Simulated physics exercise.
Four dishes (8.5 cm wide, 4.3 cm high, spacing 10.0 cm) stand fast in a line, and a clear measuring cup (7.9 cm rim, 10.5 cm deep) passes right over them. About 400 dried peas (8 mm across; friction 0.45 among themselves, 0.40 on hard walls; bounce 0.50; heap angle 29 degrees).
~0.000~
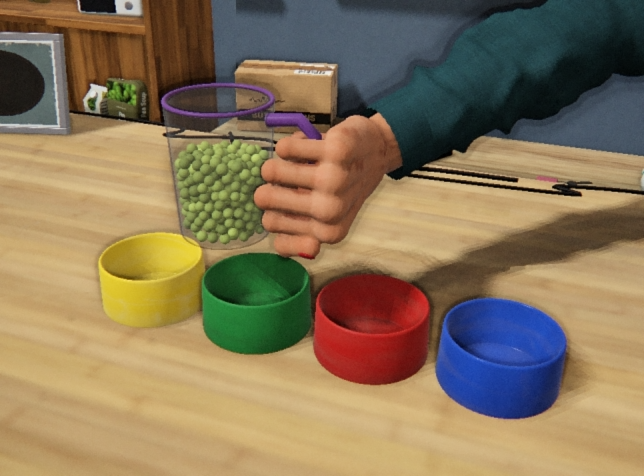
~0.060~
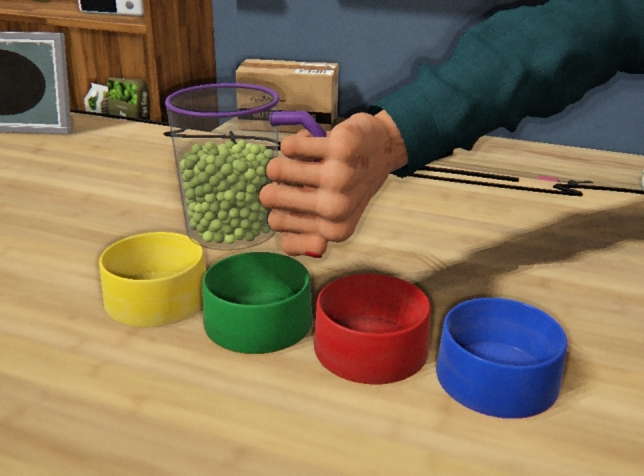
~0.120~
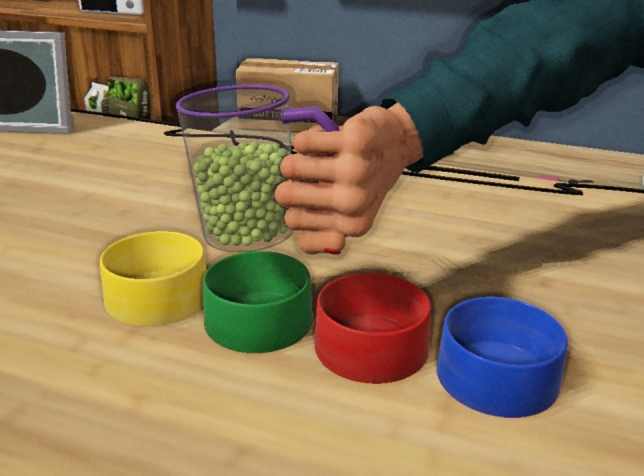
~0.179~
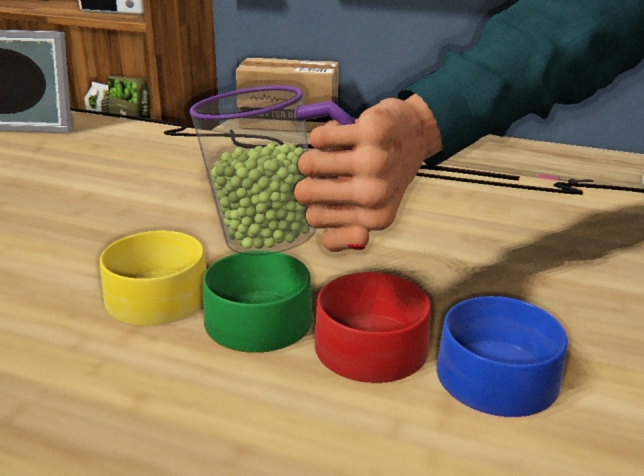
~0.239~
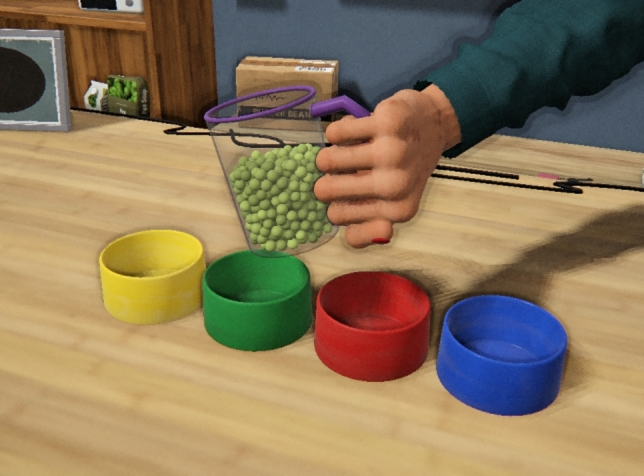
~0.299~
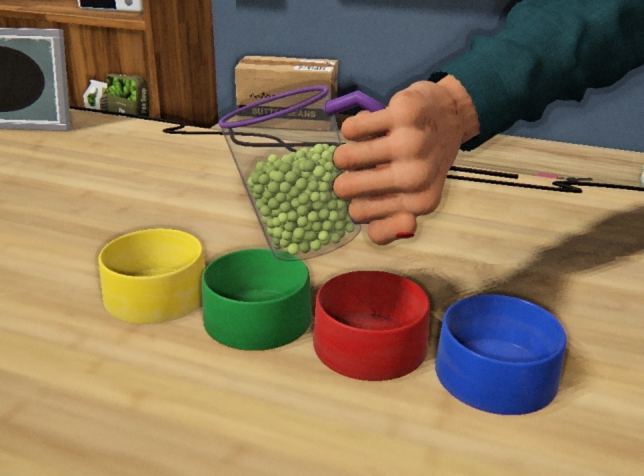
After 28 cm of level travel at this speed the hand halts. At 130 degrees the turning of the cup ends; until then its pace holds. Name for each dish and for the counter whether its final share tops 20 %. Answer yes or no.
Red dish: No; blue dish: Yes; green dish: No; yellow dish: No; on the counter: No.
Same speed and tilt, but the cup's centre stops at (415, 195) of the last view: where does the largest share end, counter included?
Most goes to: Red.
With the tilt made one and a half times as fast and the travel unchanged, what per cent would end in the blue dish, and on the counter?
In that case blue 90, counter 10.
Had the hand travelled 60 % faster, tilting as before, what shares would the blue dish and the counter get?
Blue 100, counter 0.
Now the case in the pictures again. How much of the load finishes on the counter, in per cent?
Some 5 per cent.
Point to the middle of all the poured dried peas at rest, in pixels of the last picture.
Around (501, 341).
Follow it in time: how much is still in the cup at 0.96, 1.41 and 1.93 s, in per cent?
In turn: 100, 100, 0.
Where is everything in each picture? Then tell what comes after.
Cup at (223, 167), tilt 0 degrees, lip at (172, 94), moved 0.0 cm; middle of the pieces at (222, 190); yellow dish at (151, 256); green dish at (256, 279); red dish at (373, 303); blue dish at (504, 331), in the first frame.
Cup at (228, 167), tilt 1 degrees, lip at (176, 95), moved 0.4 cm; middle of the pieces at (228, 190), in the second frame.
Cup at (242, 168), tilt 5 degrees, lip at (186, 99), moved 1.5 cm; middle of the pieces at (243, 192), in the third frame.
Cup at (259, 171), tilt 9 degrees, lip at (200, 104), moved 3.0 cm; middle of the pieces at (262, 195), in the fourth frame.
Cup at (278, 173), tilt 14 degrees, lip at (213, 111), moved 4.5 cm; middle of the pieces at (282, 197), in the fifth frame.
Cup at (296, 175), tilt 19 degrees, lip at (228, 117), moved 6.0 cm; middle of the pieces at (302, 199); yellow dish at (152, 253); green dish at (256, 275); red dish at (373, 300); blue dish at (504, 328). Its pace works out near 80 degrees a second; the hand travels 25 cm a second, in the sixth frame.
Then, at 0.96 s, tilt 71 degrees; cup holds 100 %.
After 1.41 s, tilt 106 degrees; cup holds 100 %.
Then, at 1.93 s, tilt 130 degrees; cup holds 0 %, blue 95 %.
By 2.5 s all is still; red 0 %, blue 95 %, green 0 %, yellow 0 %, counter 5 %.
